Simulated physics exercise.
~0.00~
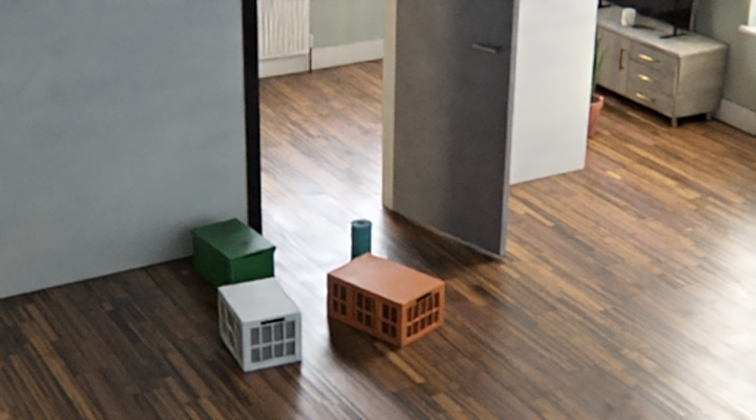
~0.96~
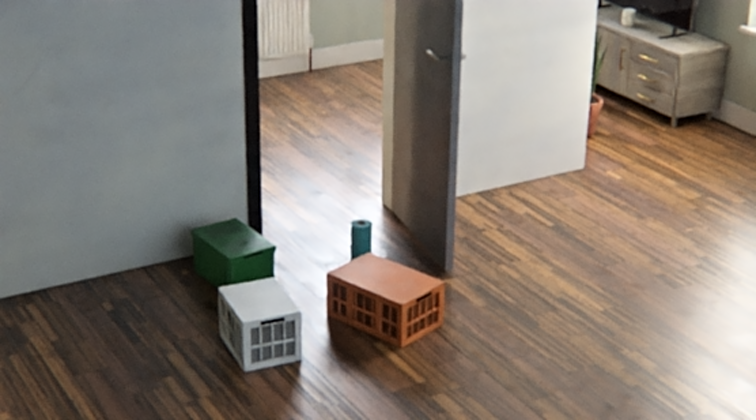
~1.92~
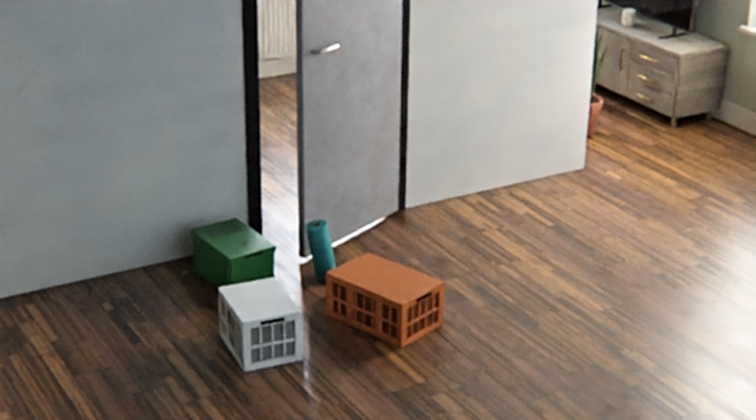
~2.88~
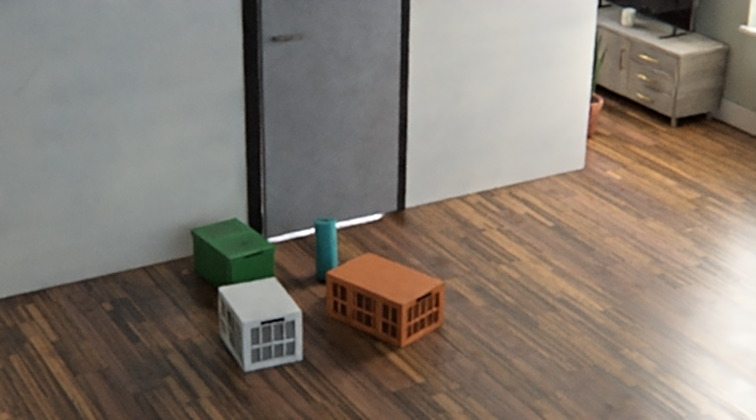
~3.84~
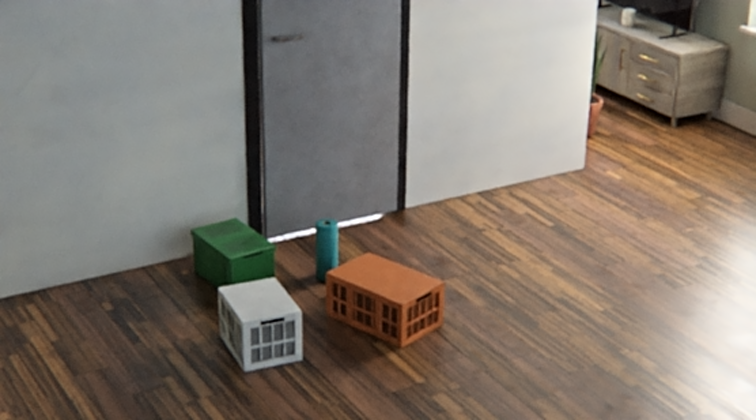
A grey door stands open in a pale partition wall, seen from above by a still camera in a room with a dark wood floor. A turquoise roll stands upright near the doorway, with a green tote and a white crate to its left and an orange crate to its right. The door swings towards its frame, and the roll shifts left and leans as the door closes in. The roll then stands upright again slightly to the right. The door ends shut, with the roll left of its starting place and the tote and crates unmoved.
